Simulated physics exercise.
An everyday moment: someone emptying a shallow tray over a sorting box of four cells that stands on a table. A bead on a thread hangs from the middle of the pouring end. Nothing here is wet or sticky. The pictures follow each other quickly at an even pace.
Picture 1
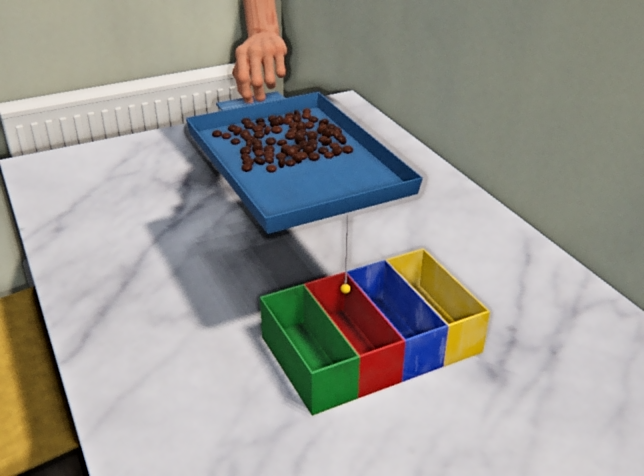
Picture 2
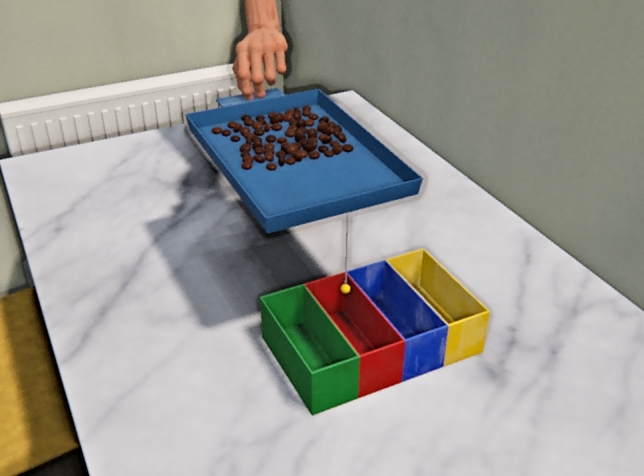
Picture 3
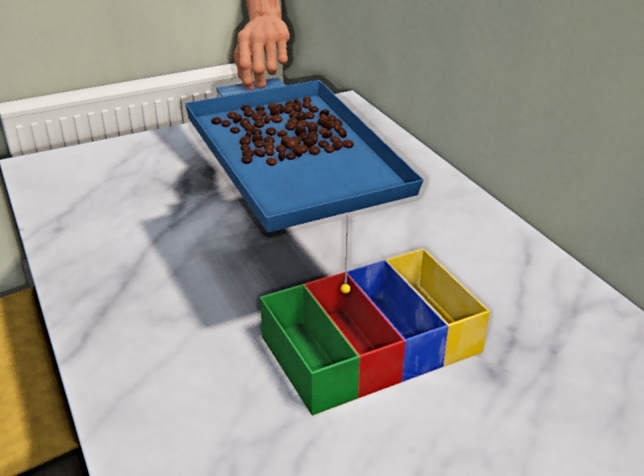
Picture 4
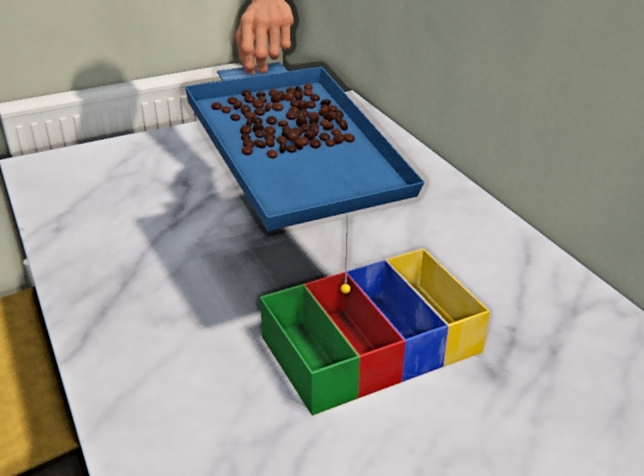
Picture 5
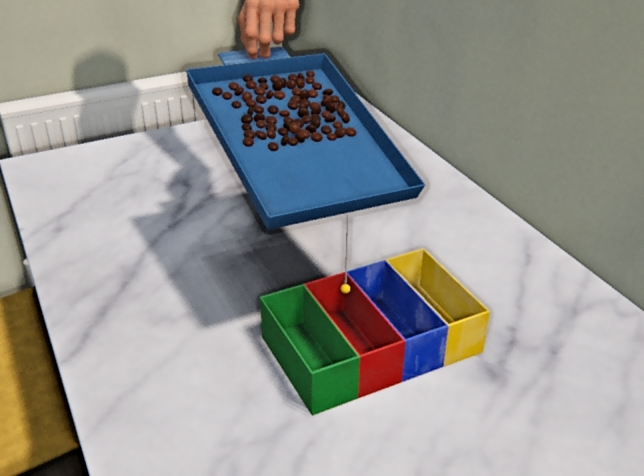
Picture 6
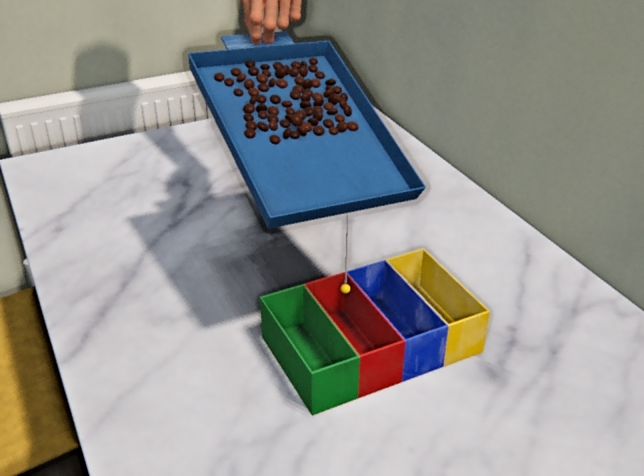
At first, a hand holds a blue tray of small brown chocolate drops nearly level above a box with green, red, blue and yellow cells, a yellow bead hanging on a thread. Then the hand steadily raises the far end, and the tray slants more steeply, its right front corner lowest.
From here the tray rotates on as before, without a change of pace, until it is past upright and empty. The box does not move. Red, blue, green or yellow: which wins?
It favours the blue compartment.
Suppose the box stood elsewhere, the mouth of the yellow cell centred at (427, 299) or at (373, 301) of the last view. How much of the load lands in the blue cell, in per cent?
The first gives 40 %, the second 10 %.
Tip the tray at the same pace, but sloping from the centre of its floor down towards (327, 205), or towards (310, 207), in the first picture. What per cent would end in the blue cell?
The first gives 20 %, the second 0 %.
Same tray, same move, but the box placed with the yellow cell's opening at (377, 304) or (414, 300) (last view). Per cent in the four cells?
First some 40, then 90 per cent.
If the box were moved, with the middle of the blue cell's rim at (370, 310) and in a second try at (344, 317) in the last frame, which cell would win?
One: The cell in yellow. Two: Yellow.
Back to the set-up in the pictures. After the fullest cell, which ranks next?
In second place: The cell in yellow.
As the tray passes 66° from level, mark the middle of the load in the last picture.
Near (385, 193).
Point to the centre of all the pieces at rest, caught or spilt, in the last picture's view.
Around (412, 349).
Shortly afterwards, tray tipped steeply; all but a few on the tray; a little falling or outside the box.
Next, tray tipped past a quarter turn; near a third on the tray; near a quarter in the blue cell; near a quarter in the yellow cell; a little in the red cell; a little falling or outside the box.
Some moments later, tray tipped past a quarter turn; near half in the blue cell; near a third in the yellow cell; near a quarter in the red cell; only a few in the green cell; a little falling or outside the box.
In the end, tray tipped past a quarter turn; near half in the blue cell; near a third in the yellow cell; near a quarter in the red cell; only a few in the green cell; a little outside the box.
